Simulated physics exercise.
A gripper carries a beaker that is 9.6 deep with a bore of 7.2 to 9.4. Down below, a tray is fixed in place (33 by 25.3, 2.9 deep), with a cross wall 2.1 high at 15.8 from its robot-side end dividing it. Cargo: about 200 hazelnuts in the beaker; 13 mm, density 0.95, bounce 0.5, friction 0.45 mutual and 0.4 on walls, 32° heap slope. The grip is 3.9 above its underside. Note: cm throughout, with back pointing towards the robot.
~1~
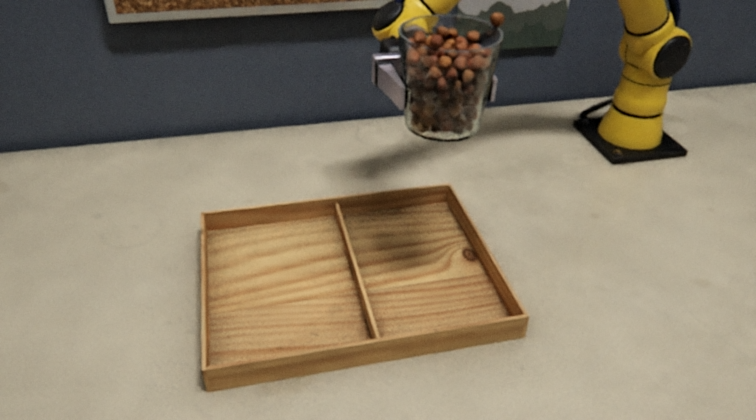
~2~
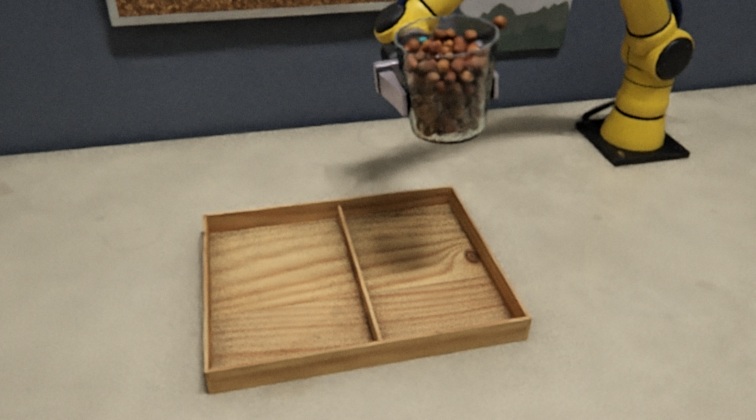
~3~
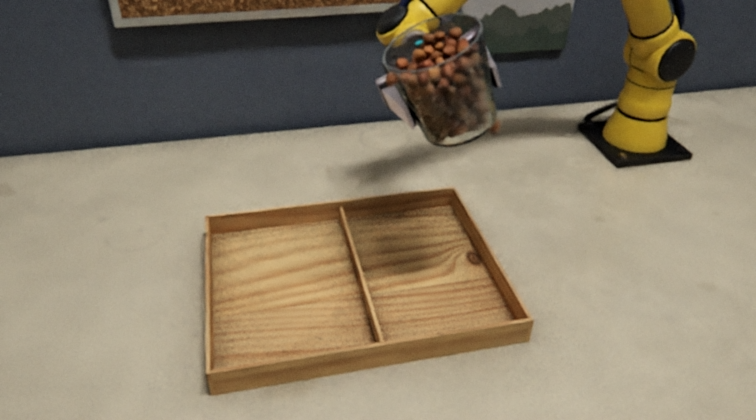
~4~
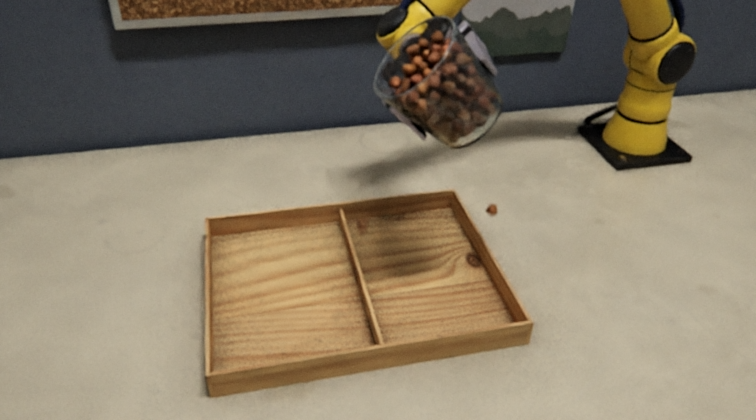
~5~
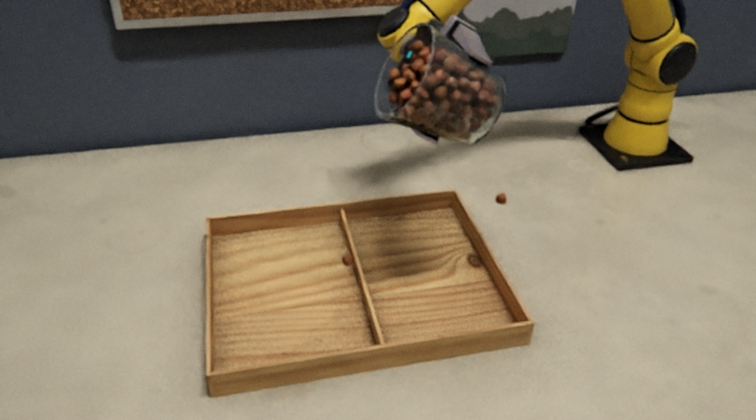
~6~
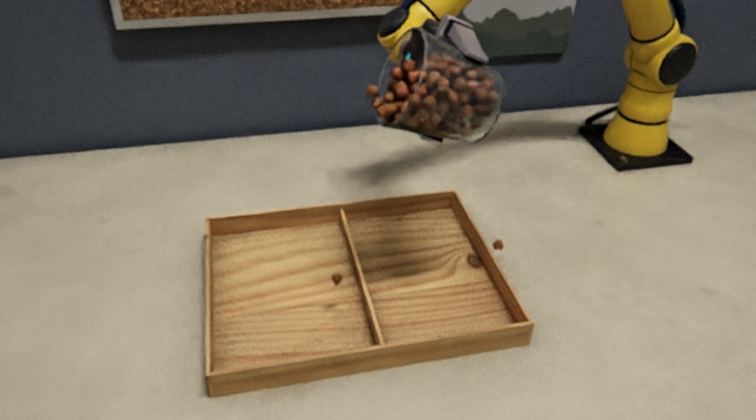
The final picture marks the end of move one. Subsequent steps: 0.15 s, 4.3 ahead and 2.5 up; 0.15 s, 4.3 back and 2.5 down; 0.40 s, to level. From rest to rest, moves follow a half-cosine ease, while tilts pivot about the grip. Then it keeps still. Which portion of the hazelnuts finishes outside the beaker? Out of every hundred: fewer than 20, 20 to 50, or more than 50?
20 to 50 out of every hundred.
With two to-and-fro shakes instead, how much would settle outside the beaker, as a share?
60 per cent or so.
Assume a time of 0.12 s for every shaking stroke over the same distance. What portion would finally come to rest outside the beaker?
That gives about 65 percent.
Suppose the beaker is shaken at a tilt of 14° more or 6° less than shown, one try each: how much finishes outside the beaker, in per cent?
65 and 30 percent.
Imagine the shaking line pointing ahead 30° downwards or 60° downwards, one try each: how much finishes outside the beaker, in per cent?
Near 20 and 5 percent respectively.
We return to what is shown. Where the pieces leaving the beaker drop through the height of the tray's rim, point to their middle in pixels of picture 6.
Centre: About (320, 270).
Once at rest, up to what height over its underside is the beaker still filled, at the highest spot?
Around 7.5 cm up.
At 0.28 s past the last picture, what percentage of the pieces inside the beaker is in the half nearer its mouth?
70 %.
Then, 0.28 s after the last picture, tilted 66° forward, highest piece 27 above the table; 143 in the beaker, 4 in the far-side part, 1 on the table or floor, 51 in flight or on a rim.
Then, 0.56 s after the last picture, tilted 18° forward, highest piece 29 above the table; 120 in the beaker, 67 in the far-side part, 4 in the robot-side part, 3 on the table or floor, 5 in flight or on a rim.
Then, 0.90 s after the last picture, level, highest piece 27 above the table; 120 in the beaker, 68 in the far-side part, 6 on the table or floor, 5 in the robot-side part.
Then, 1.95 s after the last picture, level, highest piece 27 above the table; 120 in the beaker, 68 in the far-side part, 6 on the table or floor, 5 in the robot-side part.
Final count, 120 in the beaker, 68 in the far-side part, 6 on the table or floor, 5 in the robot-side part. That is 40 % outside the beaker.
